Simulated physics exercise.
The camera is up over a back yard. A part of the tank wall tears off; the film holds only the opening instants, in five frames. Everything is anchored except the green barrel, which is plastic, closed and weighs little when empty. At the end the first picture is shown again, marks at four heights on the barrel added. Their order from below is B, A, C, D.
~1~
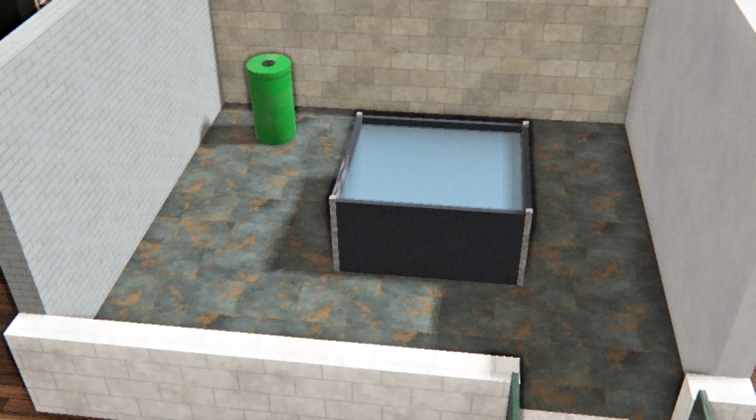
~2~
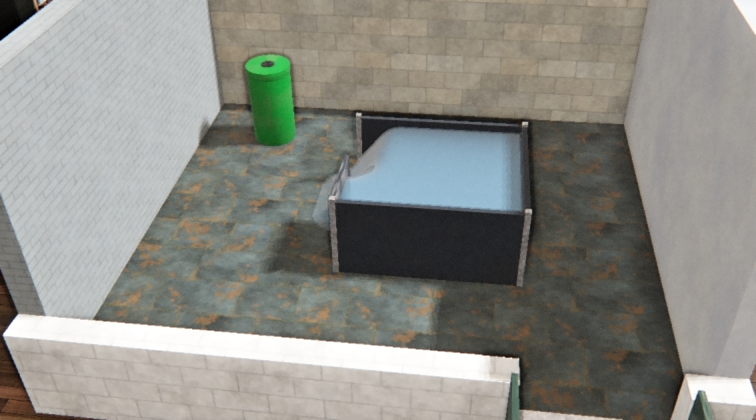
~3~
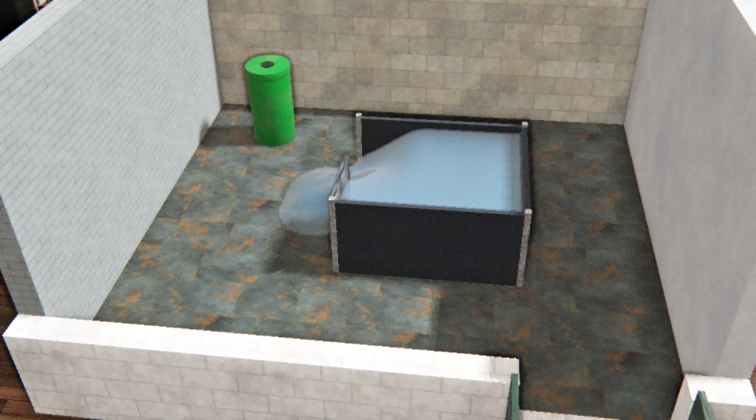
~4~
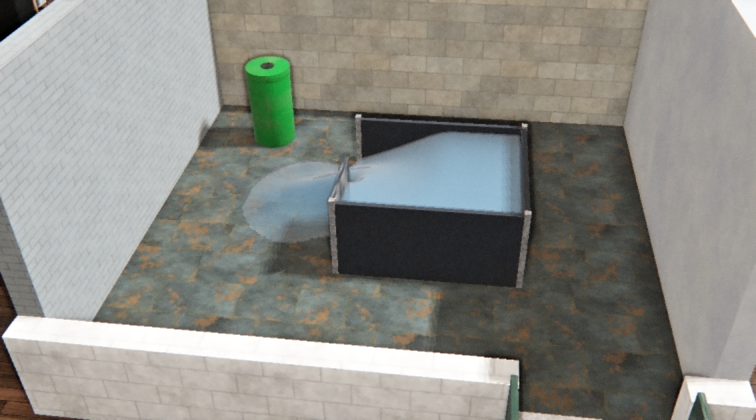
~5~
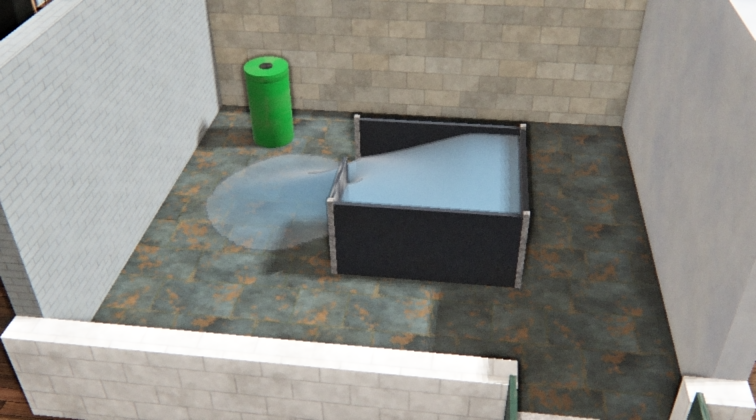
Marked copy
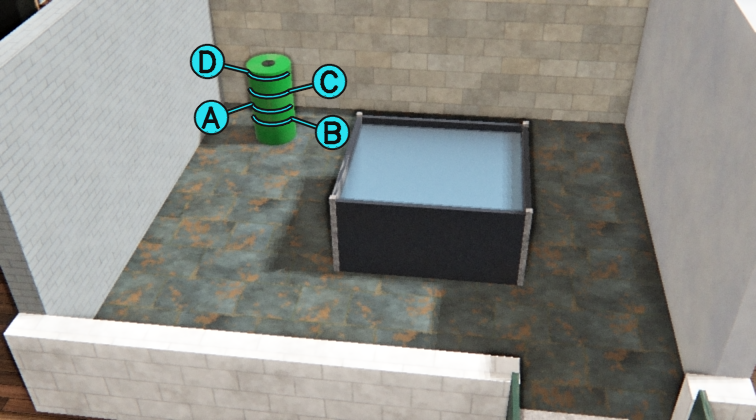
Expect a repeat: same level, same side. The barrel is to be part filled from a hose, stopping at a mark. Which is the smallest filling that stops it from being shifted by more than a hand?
Use mark B.
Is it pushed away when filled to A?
No.
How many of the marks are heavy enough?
All four.
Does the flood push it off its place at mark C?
No.
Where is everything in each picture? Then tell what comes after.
In the first picture, lid of the green barrel at (269, 63); tank full, its middle at (436, 167); open gate at (601, 370).
In the second picture, 2 % of the ground wet, in view closest to the barrel at (330, 183).
In the third picture, 4 % of the ground wet, in view closest to the barrel at (309, 174).
In the fourth picture, 6 % of the ground wet, in view closest to the barrel at (289, 168).
In the fifth picture, lid of the green barrel at (266, 66); 10 % of the ground wet, in view closest to the barrel at (281, 159).
On the marked copy, A at (267, 111); B at (269, 124); C at (266, 96); D at (264, 79); from the bottom up B, A, C, D.
If A is chosen, it does not move.
If B is chosen, it does not move.
If C is chosen, it does not move.
If D is chosen, it does not move.
